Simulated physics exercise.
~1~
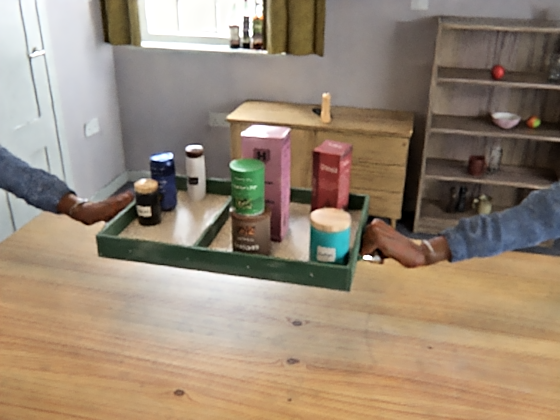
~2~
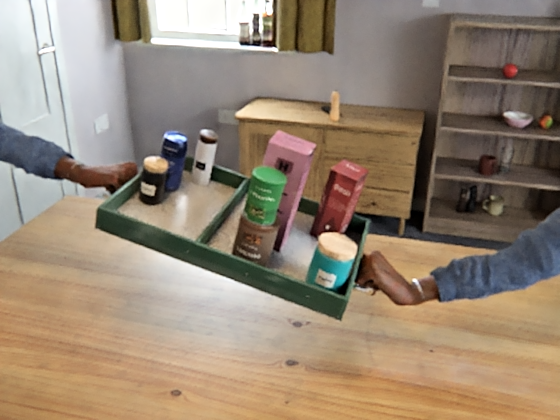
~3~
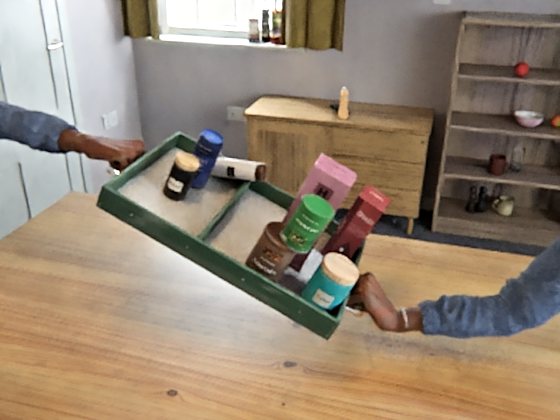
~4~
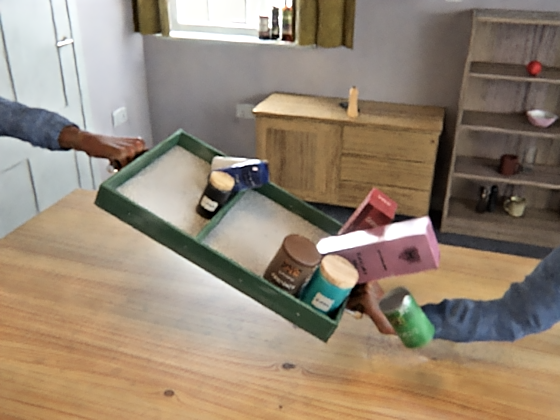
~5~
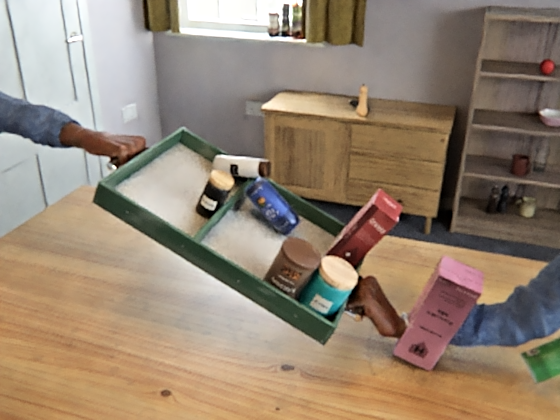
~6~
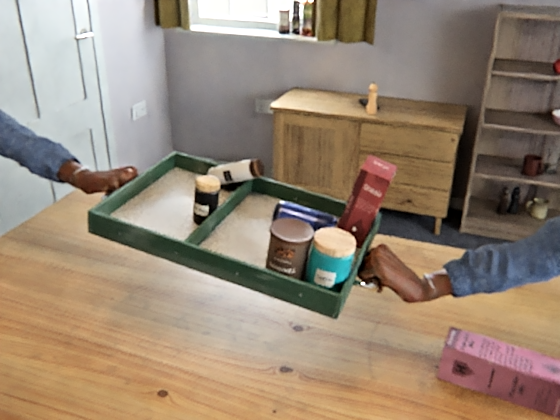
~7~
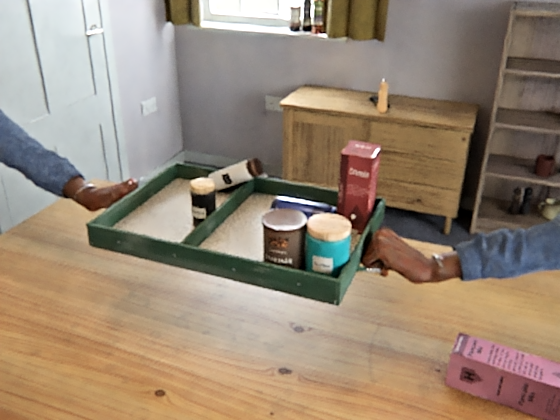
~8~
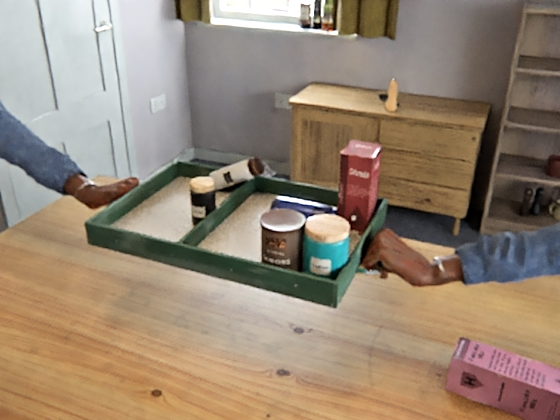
Green tray of tins and cartons tipping right in two hands, spilling pink carton and green tin, then levelling above table.
